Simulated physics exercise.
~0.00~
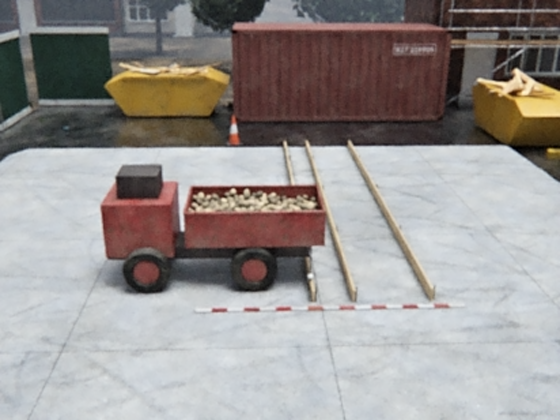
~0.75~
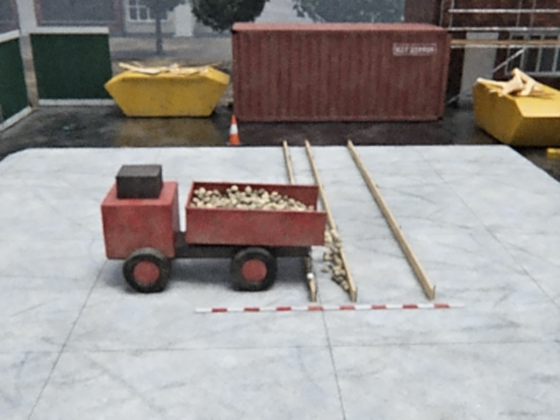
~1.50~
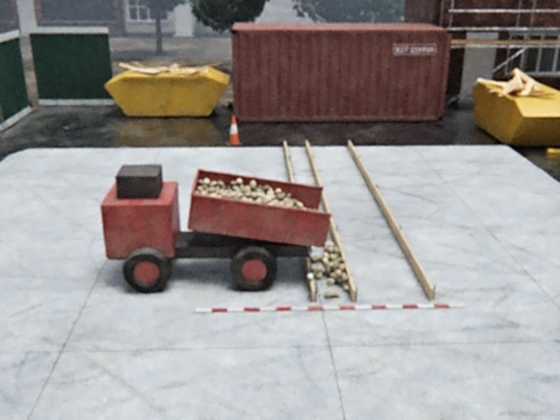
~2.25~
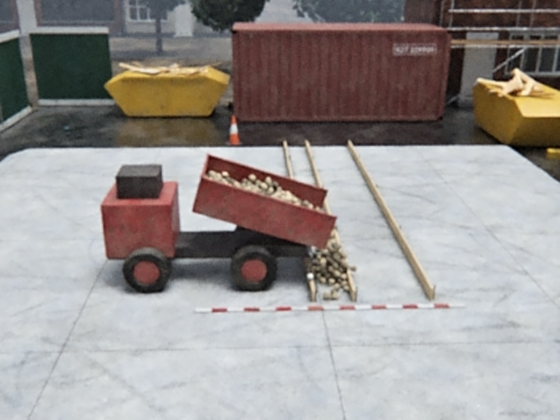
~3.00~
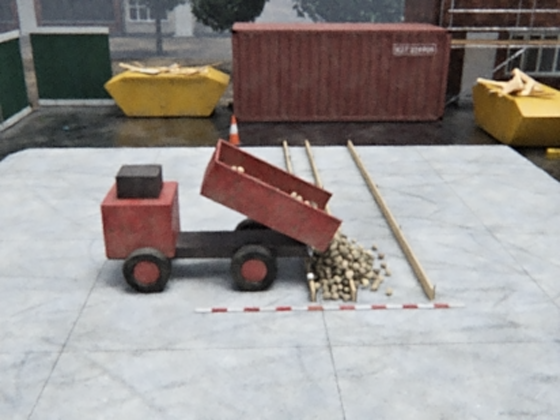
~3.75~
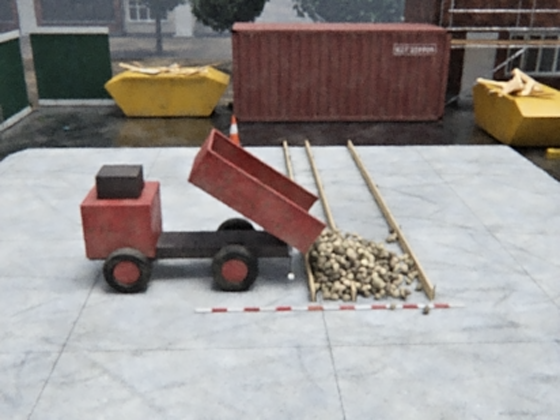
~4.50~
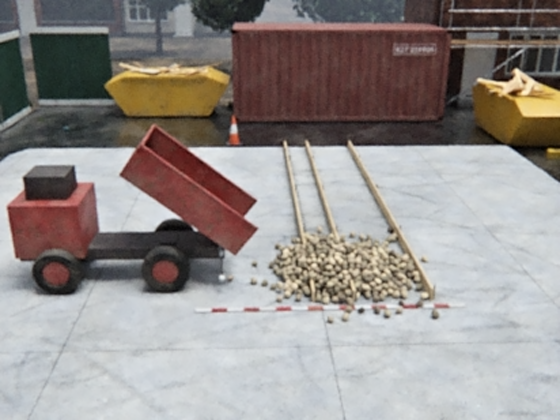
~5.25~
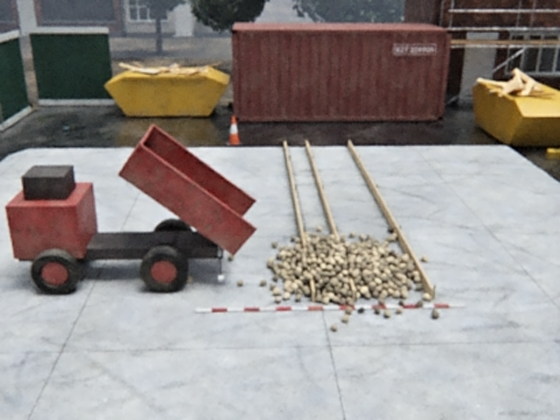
At the start, a red toy-like truck loaded with small pale stones stands on a light slab, its rear facing three wooden boards and a red-and-white striped staff. The bed begins to tilt, and a few stones spill from its back end between the nearest boards. As it tips more steeply, the stones pour out and spread rightward across both bays. The truck then rolls left with its bed raised, and the remaining stones slide out. Finally it stands still, bed empty and still tipped, beside a low, wide heap covering the boards' near ends, with some stones left of them.
